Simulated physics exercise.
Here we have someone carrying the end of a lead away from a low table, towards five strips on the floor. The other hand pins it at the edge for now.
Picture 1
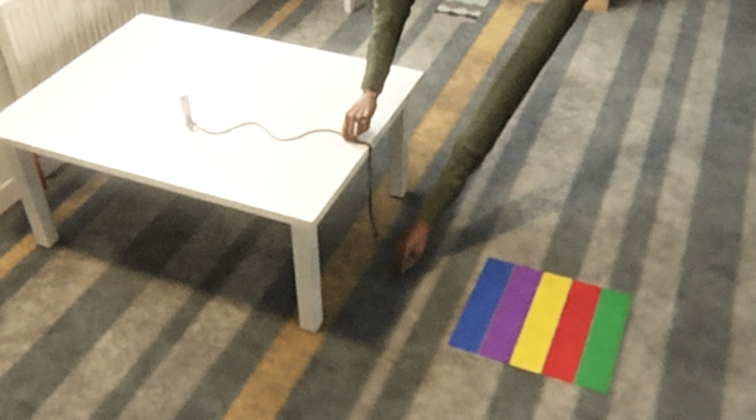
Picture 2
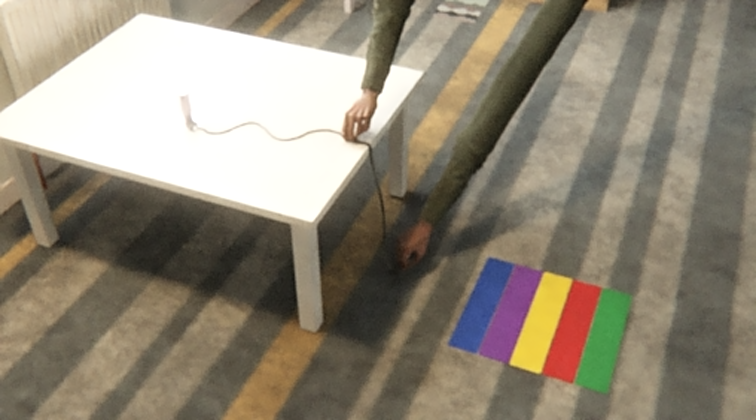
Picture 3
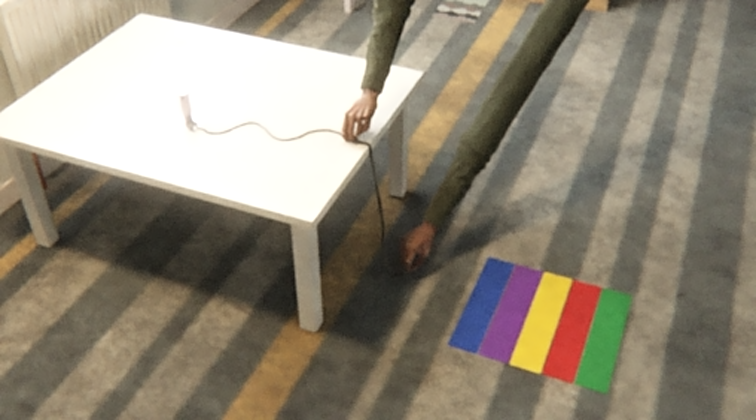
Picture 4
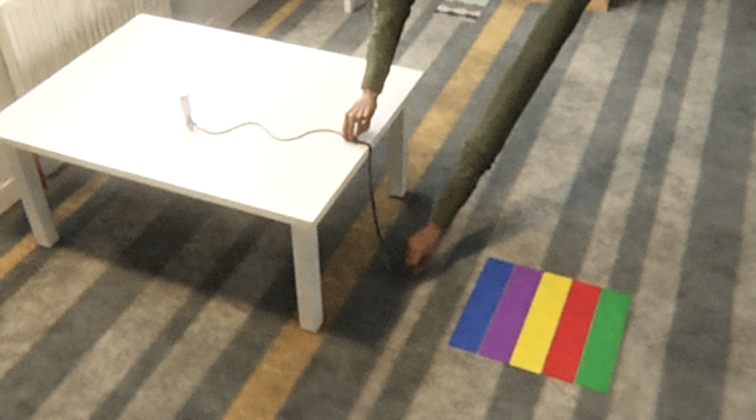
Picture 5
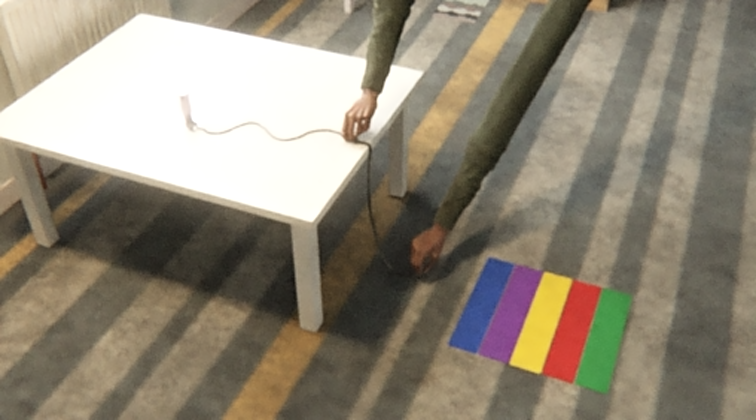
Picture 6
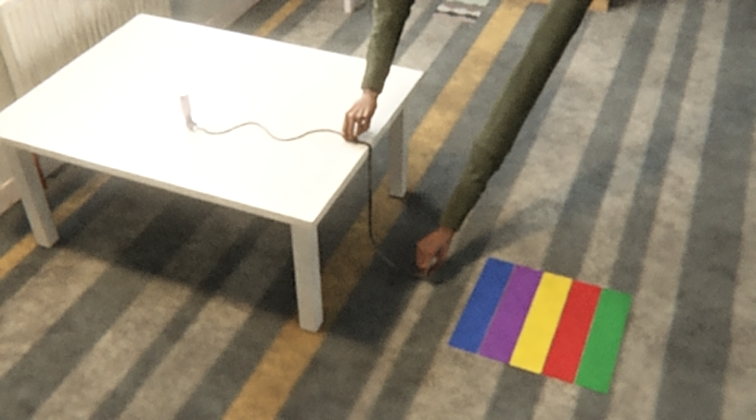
A hand holding the end of a thin lead low beside a white table shifts slightly to the right, towards five coloured strips on the floor. The hanging lead bends into a gentle curve behind it, while the other hand keeps it pinned at the table's edge.
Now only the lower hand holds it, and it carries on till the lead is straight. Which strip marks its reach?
It gets as far as the yellow strip.
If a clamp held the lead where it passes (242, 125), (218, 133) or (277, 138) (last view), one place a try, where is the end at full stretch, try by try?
Near (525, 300), (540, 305) and (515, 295).
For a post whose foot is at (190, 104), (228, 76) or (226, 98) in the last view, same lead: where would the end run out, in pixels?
Try by try, around (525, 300), (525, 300) and (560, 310).
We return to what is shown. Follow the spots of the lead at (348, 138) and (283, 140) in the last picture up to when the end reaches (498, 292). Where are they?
The first at (369, 165), the second at (309, 140).
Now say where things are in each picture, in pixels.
In the first picture, end (406, 266); blue (470, 332); purple (500, 341); yellow (531, 351); red (563, 360); green (596, 370).
In the second picture, end (407, 267); lead through (212, 133) (267, 130) (323, 130) (371, 157) (383, 210) (386, 258).
In the third picture, end (412, 268).
In the fourth picture, end (418, 270); lead through (212, 133) (267, 130) (323, 130) (370, 157) (374, 209) (385, 257).
In the fifth picture, end (422, 271).
In the sixth picture, end (428, 273); lead through (212, 133) (267, 130) (323, 130) (370, 157) (370, 208) (382, 256).
Soon after, end near (498, 292); over blue.
Then, end near (527, 301); over purple.
At full stretch, end near (546, 306); over yellow. The yellow one.
